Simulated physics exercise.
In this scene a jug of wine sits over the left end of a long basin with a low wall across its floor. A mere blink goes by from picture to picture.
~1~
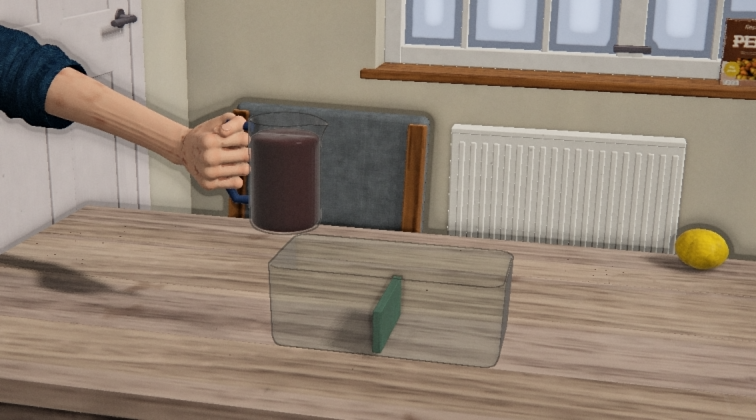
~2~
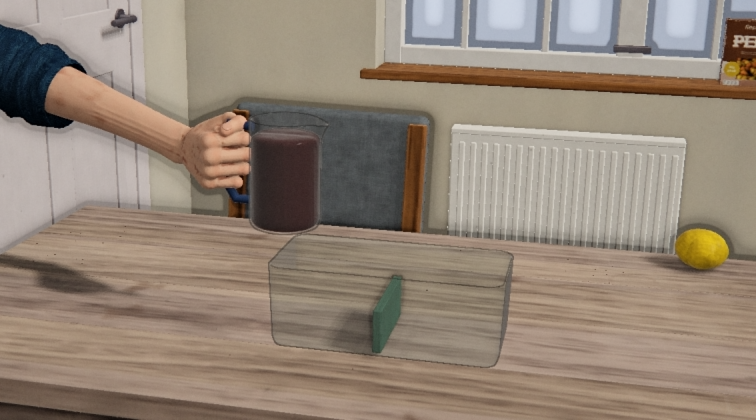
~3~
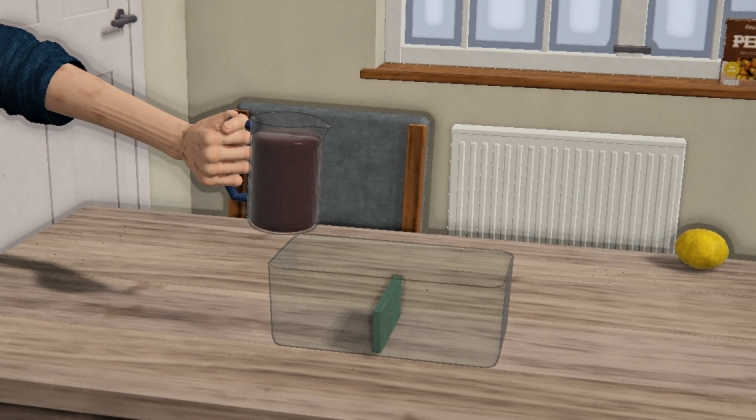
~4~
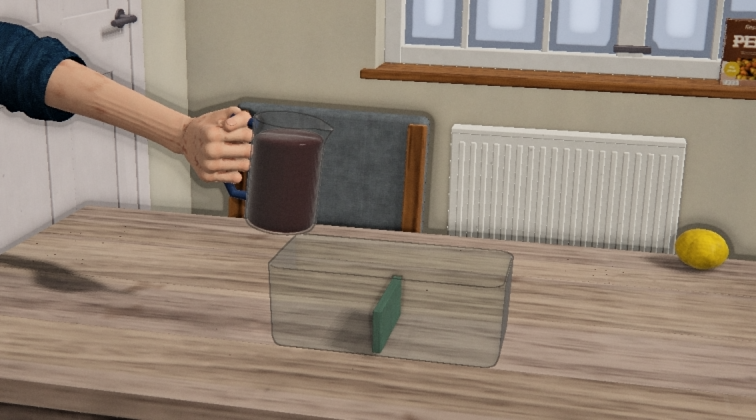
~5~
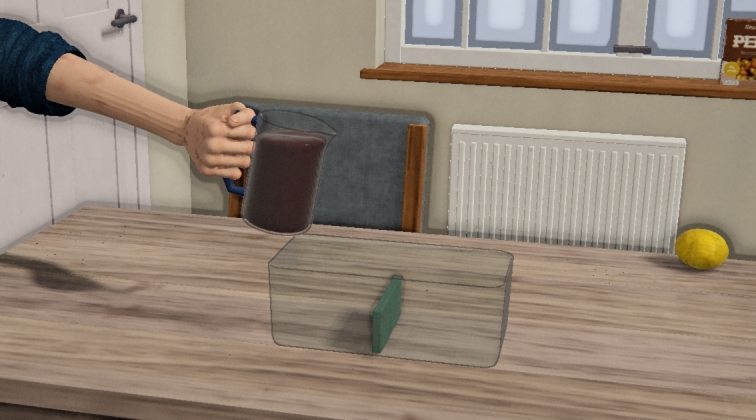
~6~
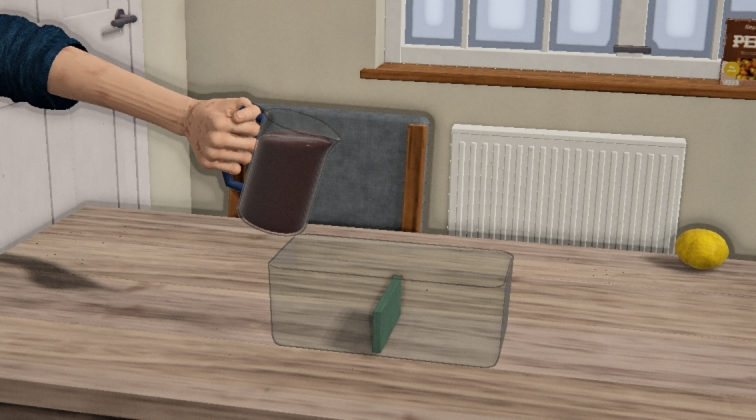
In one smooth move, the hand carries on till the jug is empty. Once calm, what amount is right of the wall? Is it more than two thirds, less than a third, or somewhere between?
The share right of the wall falls in the middle range, one third to two thirds.
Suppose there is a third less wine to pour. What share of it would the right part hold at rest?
Around 15 percent, more or less.
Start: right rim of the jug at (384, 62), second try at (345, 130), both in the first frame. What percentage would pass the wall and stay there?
The first start gives some 95 %, the second some 70 %.
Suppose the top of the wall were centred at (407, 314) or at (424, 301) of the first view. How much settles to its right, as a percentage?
I'd expect near 20 percent the first time and near 5 percent the next.
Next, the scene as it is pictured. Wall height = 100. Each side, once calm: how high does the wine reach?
Left near 40; right near 30.
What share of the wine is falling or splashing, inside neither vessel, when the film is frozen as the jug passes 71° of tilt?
10 per cent.
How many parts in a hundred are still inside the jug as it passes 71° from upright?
Some 85 in a hundred has yet to spill out.
A moment on, the jug is tipped part way and 83 per cent is still to pour, 1 is left of the wall and 5 right of it.
Next, the jug is tipped right over and 28 per cent is still to pour, 22 is left of the wall and 37 right of it.
Then the jug is tipped right over and 0 per cent is still to pour, 56 is left of the wall and 42 right of it.
Later the jug is tipped right over and 0 per cent is still to pour, 57 is left of the wall and 42 right of it.
At rest 57 per cent lies left of the wall, 42 right of it and 1 outside.
